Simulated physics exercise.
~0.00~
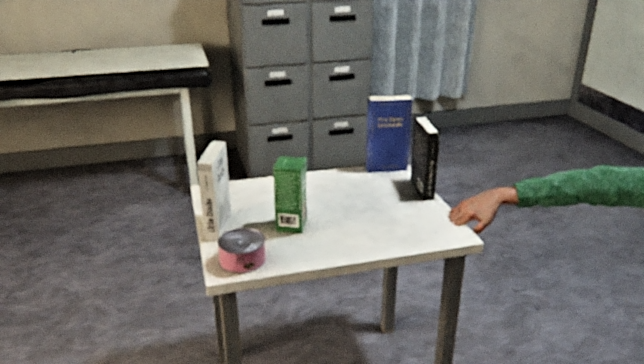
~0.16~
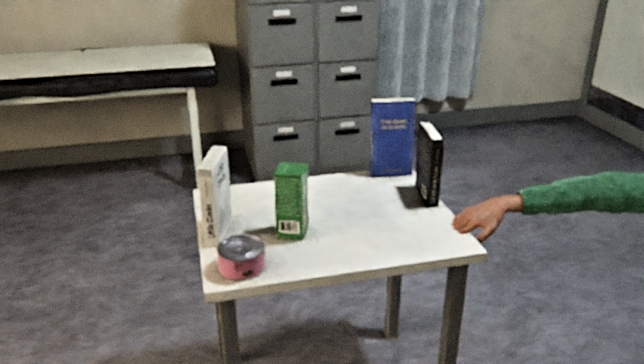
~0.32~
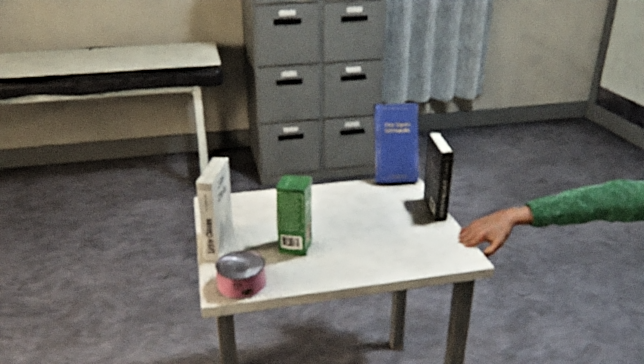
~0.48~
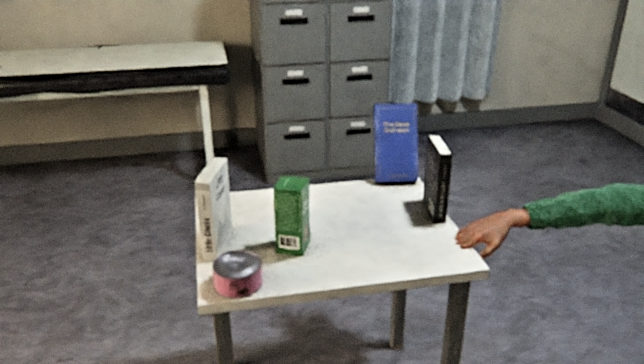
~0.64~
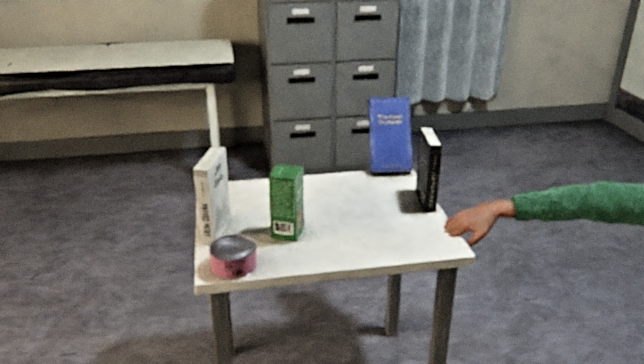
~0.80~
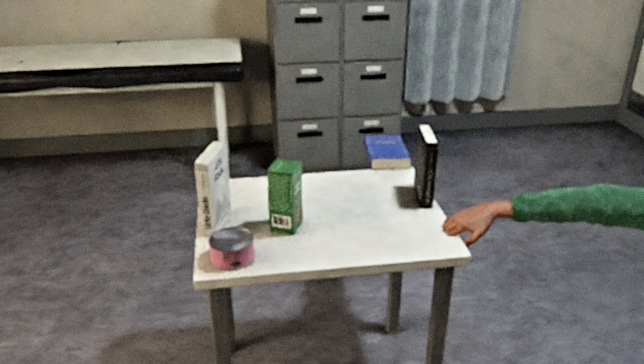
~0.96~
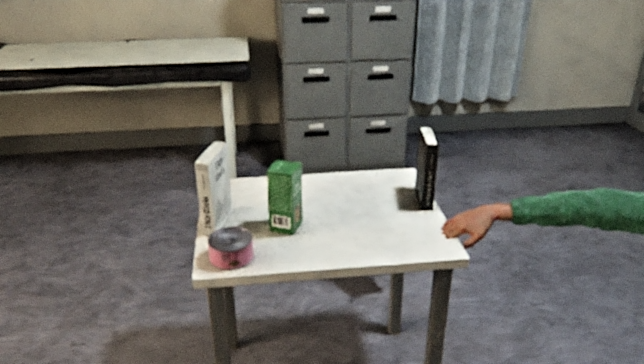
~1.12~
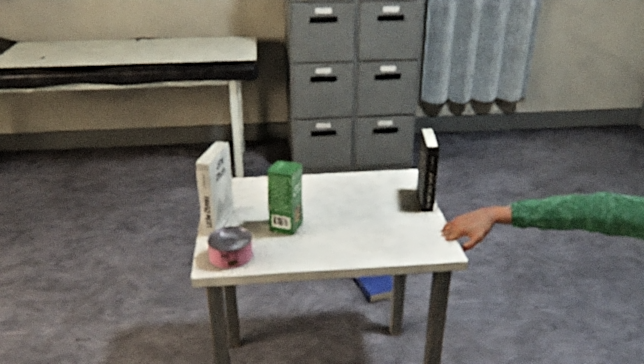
A hand in a green sleeve rested on the corner of a small white table as the blue book at the back leaned, tipped over and dropped off the far edge, ending on the floor while the other four things stayed on top.
